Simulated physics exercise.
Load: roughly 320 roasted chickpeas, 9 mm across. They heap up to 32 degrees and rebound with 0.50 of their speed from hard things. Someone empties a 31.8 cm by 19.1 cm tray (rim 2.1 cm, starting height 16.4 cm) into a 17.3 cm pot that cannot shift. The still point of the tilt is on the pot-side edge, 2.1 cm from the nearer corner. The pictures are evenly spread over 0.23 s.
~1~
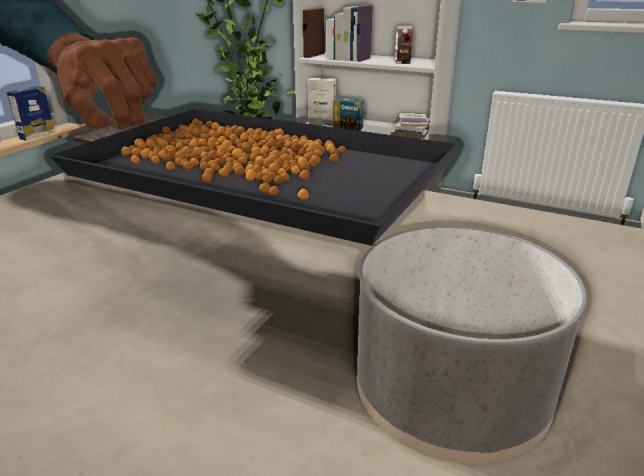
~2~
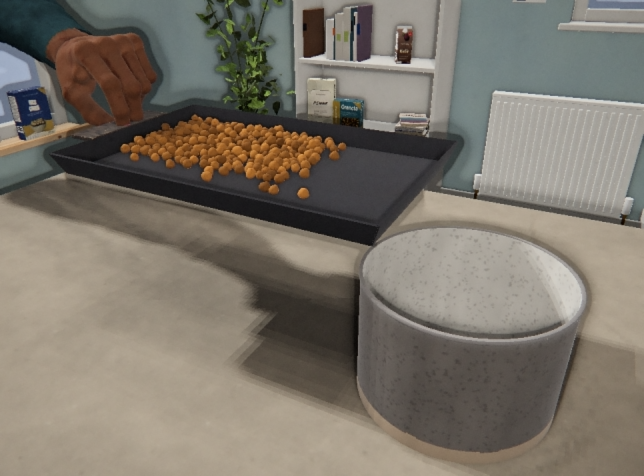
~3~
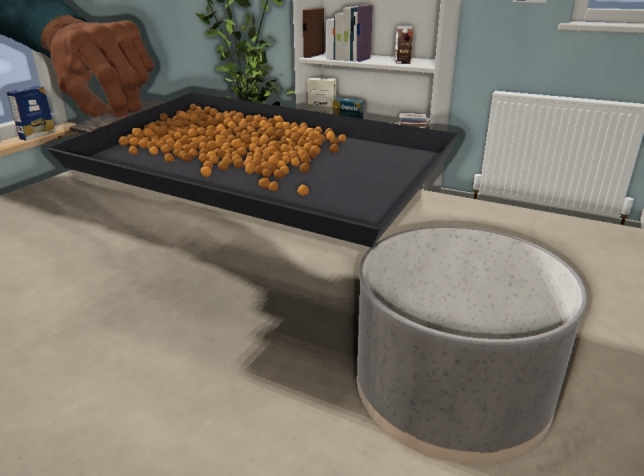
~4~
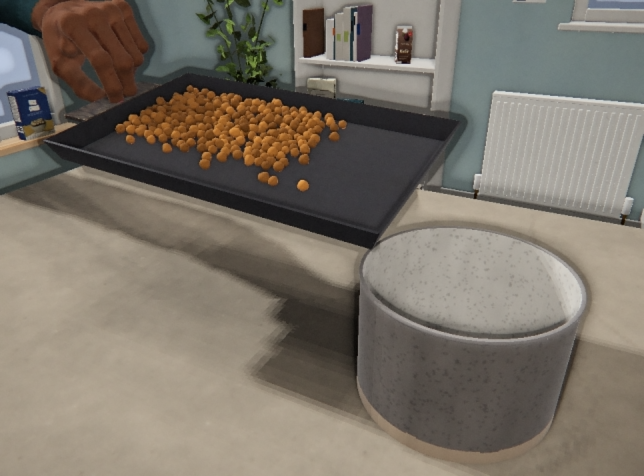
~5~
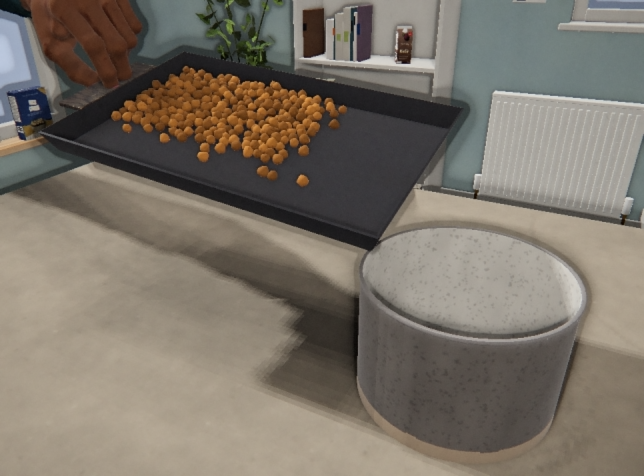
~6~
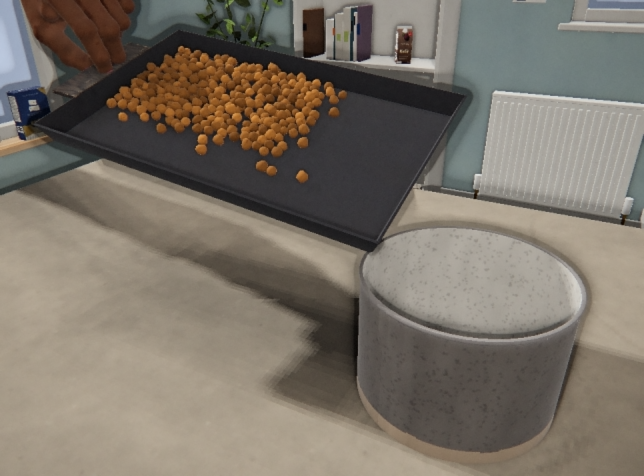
A dark tray scattered with small round orange-brown pieces sat level above a countertop beside a speckled grey pot, then tilted steadily, its far side rising beside a hand while the pieces stayed bunched together.
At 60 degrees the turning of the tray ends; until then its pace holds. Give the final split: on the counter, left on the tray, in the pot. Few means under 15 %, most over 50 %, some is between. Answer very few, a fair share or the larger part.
Counter: The larger part, tray: A fair share, pot: Very few.
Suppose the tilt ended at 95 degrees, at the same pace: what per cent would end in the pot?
It would be near 0 per cent.
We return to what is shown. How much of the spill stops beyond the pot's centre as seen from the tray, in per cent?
Roughly 20 per cent.
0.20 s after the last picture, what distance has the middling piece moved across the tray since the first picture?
Some 2 cm.
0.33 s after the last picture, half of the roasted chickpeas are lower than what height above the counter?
Some 24 cm.
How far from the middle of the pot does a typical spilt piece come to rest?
Some 22 cm.
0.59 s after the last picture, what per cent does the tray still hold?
About 50 per cent.
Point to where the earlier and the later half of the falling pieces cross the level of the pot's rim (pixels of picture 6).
At about (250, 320), then at (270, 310).
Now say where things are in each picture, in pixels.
Tray tilt 0 degrees, front corners at (63, 154) and (372, 218); middle of the pieces at (228, 144); pot at (468, 273), in the first frame.
Tray tilt 1 degrees, front corners at (62, 152) and (372, 219); middle of the pieces at (228, 142), in the second frame.
Tray tilt 4 degrees, front corners at (60, 147) and (372, 221), lowest corner right front; middle of the pieces at (227, 133), in the third frame.
Tray tilt 9 degrees, front corners at (56, 138) and (372, 224), lowest corner right front; middle of the pieces at (225, 120), in the fourth frame.
Tray tilt 14 degrees, front corners at (52, 130) and (372, 228), lowest corner right front; middle of the pieces at (222, 106), in the fifth frame.
Tray tilt 19 degrees, front corners at (47, 121) and (372, 232), lowest corner right front; middle of the pieces at (220, 92); pot at (468, 273), in the sixth frame.
Then, 0.20 s after the last picture, tilt 41 degrees; the tray holds 100 %, the pot 0 %.
Then, 0.33 s after the last picture, tilt 55 degrees; the tray holds 100 %, the pot 0 %.
Then, 0.59 s after the last picture, tilt 60 degrees; the tray holds 50 %, the pot 0 %.
In the end, counter 60 %, tray 40 %, pot 0 %.
